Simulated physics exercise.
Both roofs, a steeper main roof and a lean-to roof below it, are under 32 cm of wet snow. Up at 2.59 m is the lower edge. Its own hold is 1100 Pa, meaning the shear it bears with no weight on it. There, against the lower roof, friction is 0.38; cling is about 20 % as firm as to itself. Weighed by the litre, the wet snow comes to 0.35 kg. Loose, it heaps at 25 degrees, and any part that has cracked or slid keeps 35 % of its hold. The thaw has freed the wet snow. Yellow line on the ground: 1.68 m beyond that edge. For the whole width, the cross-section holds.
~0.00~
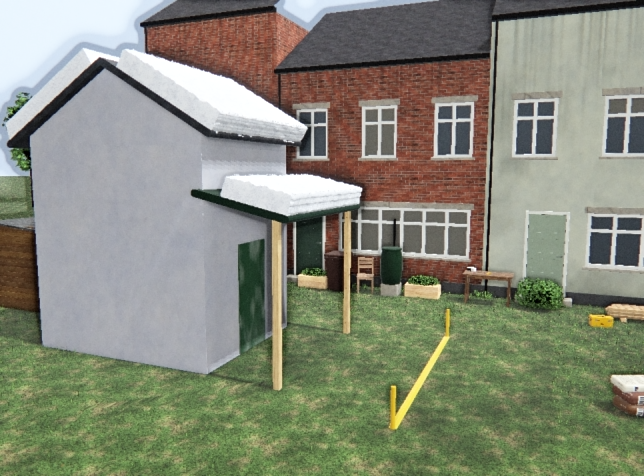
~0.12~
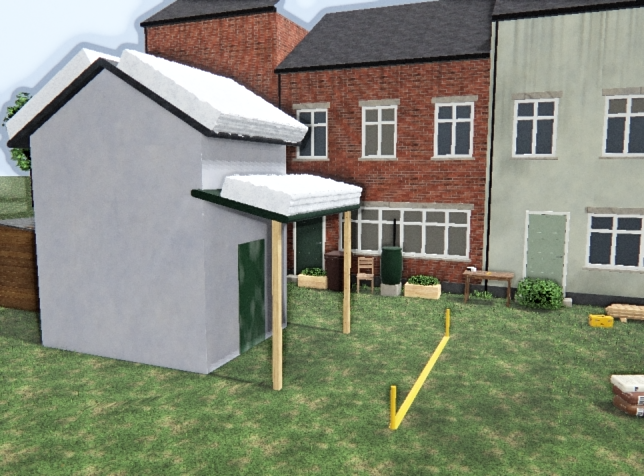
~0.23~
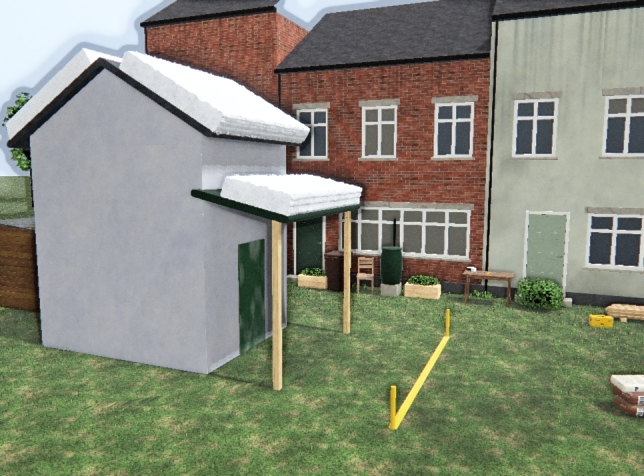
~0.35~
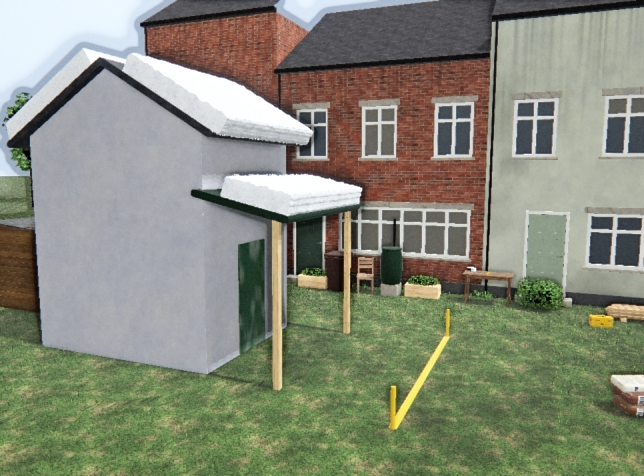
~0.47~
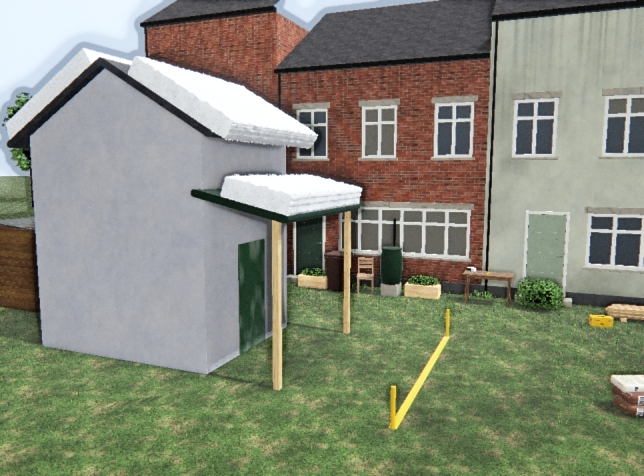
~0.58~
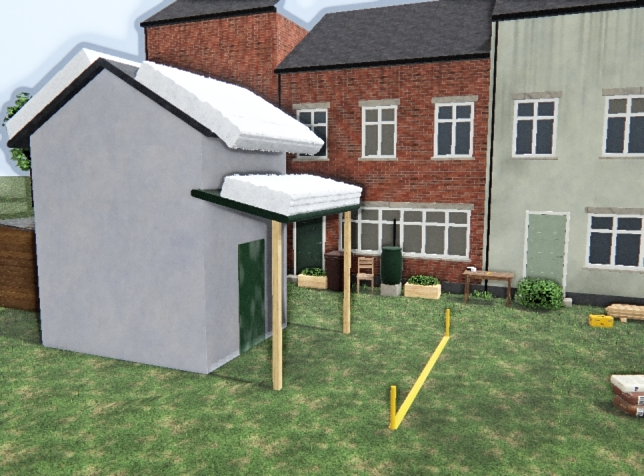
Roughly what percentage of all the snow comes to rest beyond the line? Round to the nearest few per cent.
Roughly 21 %.
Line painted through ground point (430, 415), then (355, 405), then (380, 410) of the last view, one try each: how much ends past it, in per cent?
First try 12 per cent, second 45 per cent, third 30 per cent.
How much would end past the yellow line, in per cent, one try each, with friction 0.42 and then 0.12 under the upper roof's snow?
Try 1: 1 %; try 2: 25 %.
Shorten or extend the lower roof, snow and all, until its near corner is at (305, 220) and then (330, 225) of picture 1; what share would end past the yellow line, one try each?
18 %, then 6 %.
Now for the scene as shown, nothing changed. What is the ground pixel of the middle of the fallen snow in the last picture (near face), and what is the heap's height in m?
Middle around (380, 410); height roughly 0.4 m.
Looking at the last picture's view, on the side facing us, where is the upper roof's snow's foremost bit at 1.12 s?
It sits close to (284, 177) in the last picture.
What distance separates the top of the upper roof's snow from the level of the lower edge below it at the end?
About 0.7 m above the lower edge.
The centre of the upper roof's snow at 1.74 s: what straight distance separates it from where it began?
I'd put it near 3.0 m.
After 1.12 s, none is below the lower edge and 0 % is past the line.
After 1.74 s, 31 % is below the lower edge and 0 % is past the line.
After 2.37 s, 62 % is below the lower edge and 18 % is past the line.
After 3.00 s, 62 % is below the lower edge and 21 % is past the line.
After 3.20 s, at the end, 62 % is below the lower edge and 21 % is past the line.
